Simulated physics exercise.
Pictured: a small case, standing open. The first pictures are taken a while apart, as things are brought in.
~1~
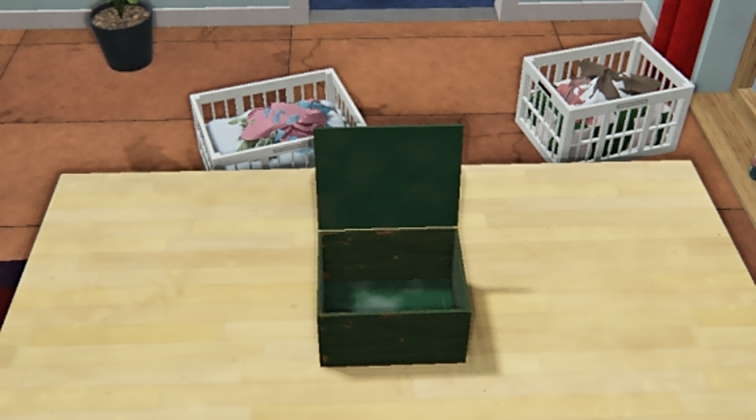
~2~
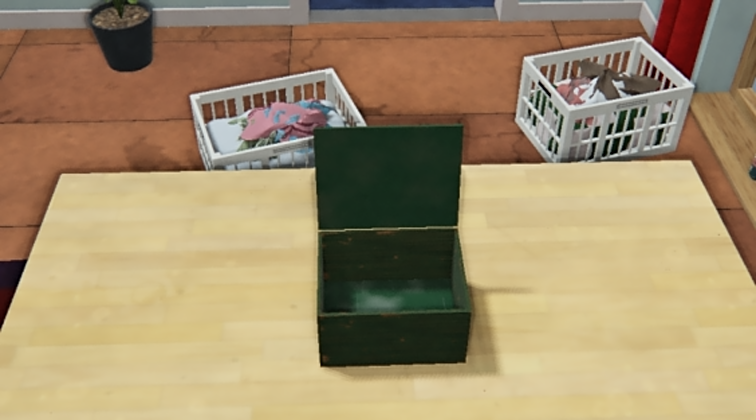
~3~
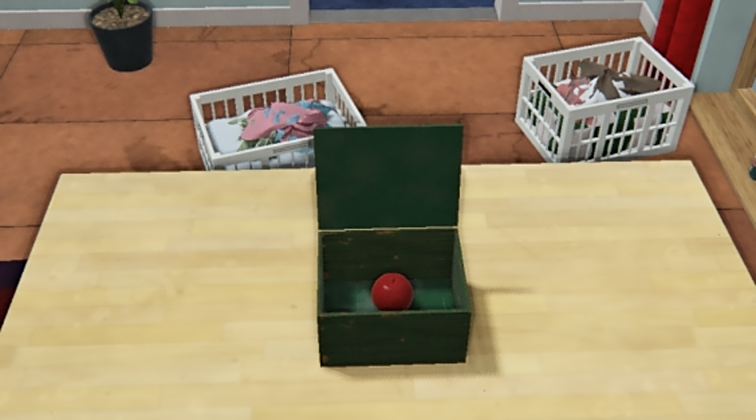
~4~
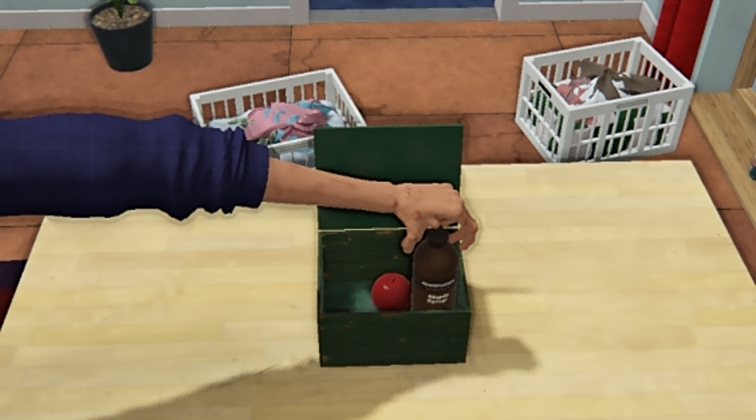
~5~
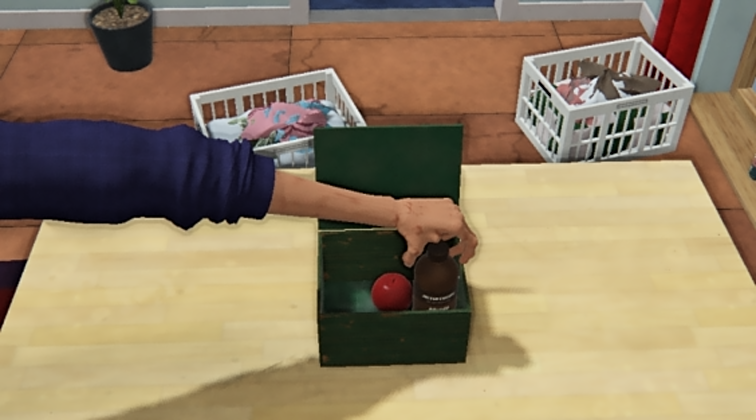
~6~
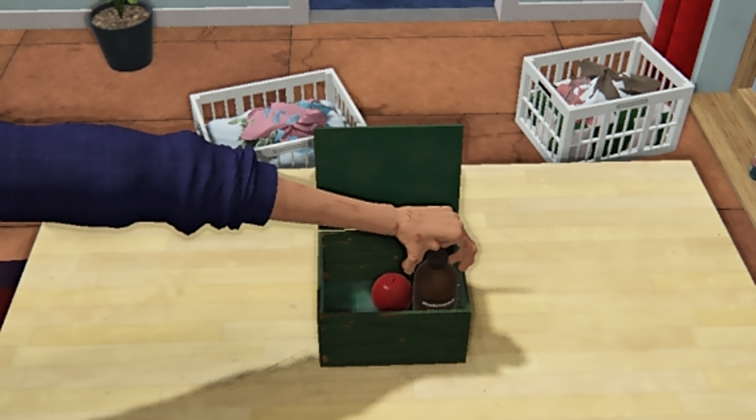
In the video, an open green box sits empty on a wooden table, then a red apple appears inside it. A hand reaching from the left lowers a brown bottle into the box, to the right of the apple.
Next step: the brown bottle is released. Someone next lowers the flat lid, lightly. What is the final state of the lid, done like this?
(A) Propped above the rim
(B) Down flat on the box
Propped above the rim (A).
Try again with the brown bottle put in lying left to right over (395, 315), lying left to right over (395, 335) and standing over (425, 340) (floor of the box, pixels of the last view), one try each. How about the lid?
First try: It shuts flat; second try: It shuts flat; third try: It will not close.
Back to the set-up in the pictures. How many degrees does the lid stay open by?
Measured angle - around 30°.
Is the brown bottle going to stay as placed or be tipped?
Looking at the last picture, the brown bottle is left as set.
Then, 1.10 s after the last picture, lid starting down.
Then, 1.50 s after the last picture, lid 70° above the rim.
Then, 1.70 s after the last picture, lid 47° above the rim.
Then, 1.80 s after the last picture, lid 32° above the rim.
At rest, lid 31° above the rim; both in place. Seen from the same camera at the end, brown bottle near (435, 298).
